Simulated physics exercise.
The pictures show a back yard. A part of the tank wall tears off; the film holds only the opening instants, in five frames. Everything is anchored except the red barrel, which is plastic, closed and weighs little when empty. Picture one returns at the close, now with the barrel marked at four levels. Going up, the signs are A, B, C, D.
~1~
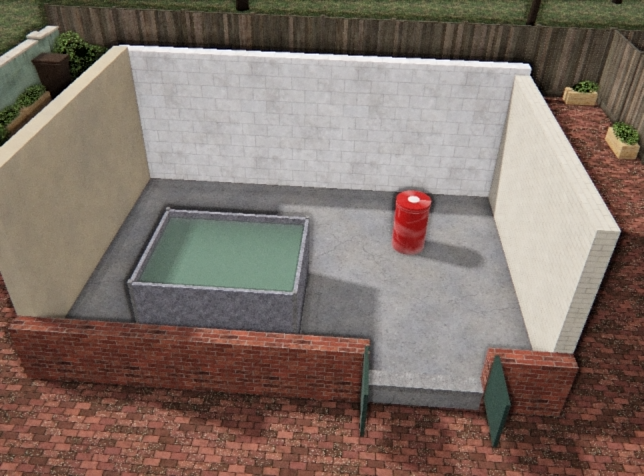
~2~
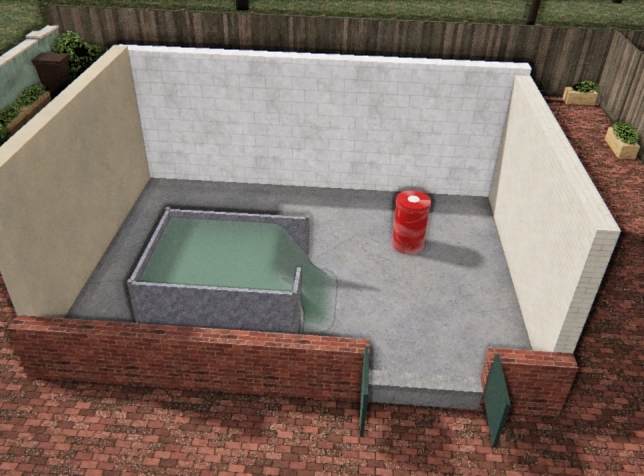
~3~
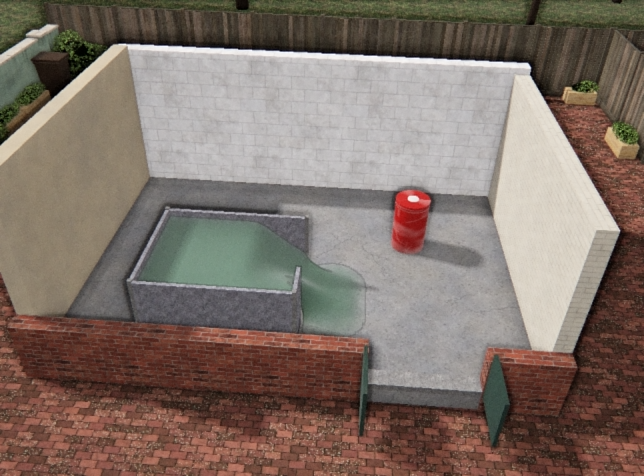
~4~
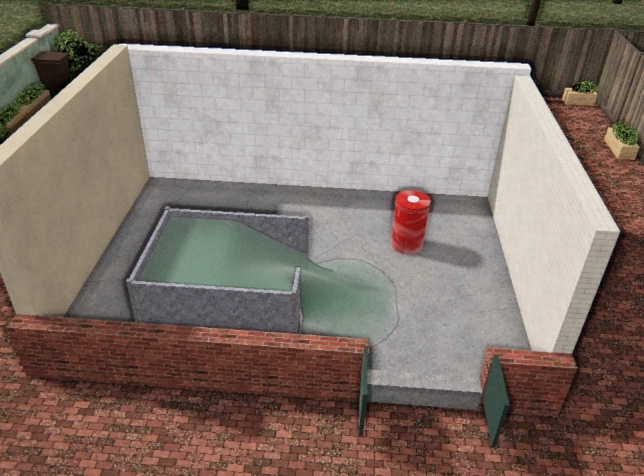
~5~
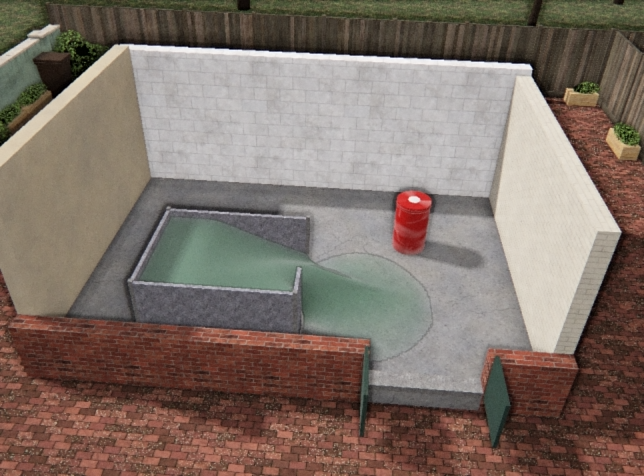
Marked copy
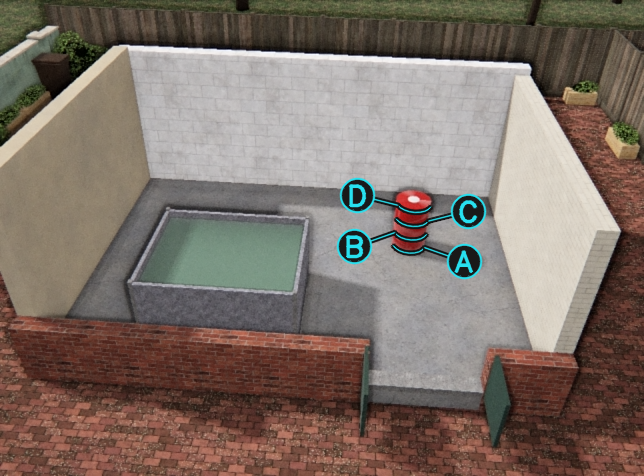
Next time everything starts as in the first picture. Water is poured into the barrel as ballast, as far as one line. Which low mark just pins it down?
I would pick level C.
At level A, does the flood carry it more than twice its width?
Yes.
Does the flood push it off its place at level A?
Yes.
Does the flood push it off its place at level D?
No, not at all.
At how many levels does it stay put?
Two of the four.
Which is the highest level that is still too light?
B.
In cyan, A at (409, 253); B at (411, 240); C at (412, 226); D at (414, 212); from the bottom up A, B, C, D.
Choosing A, it is pushed about 7 times its own width away.
Choosing B, it is pushed about its own width away.
Choosing C, it does not move.
Choosing D, it does not move.
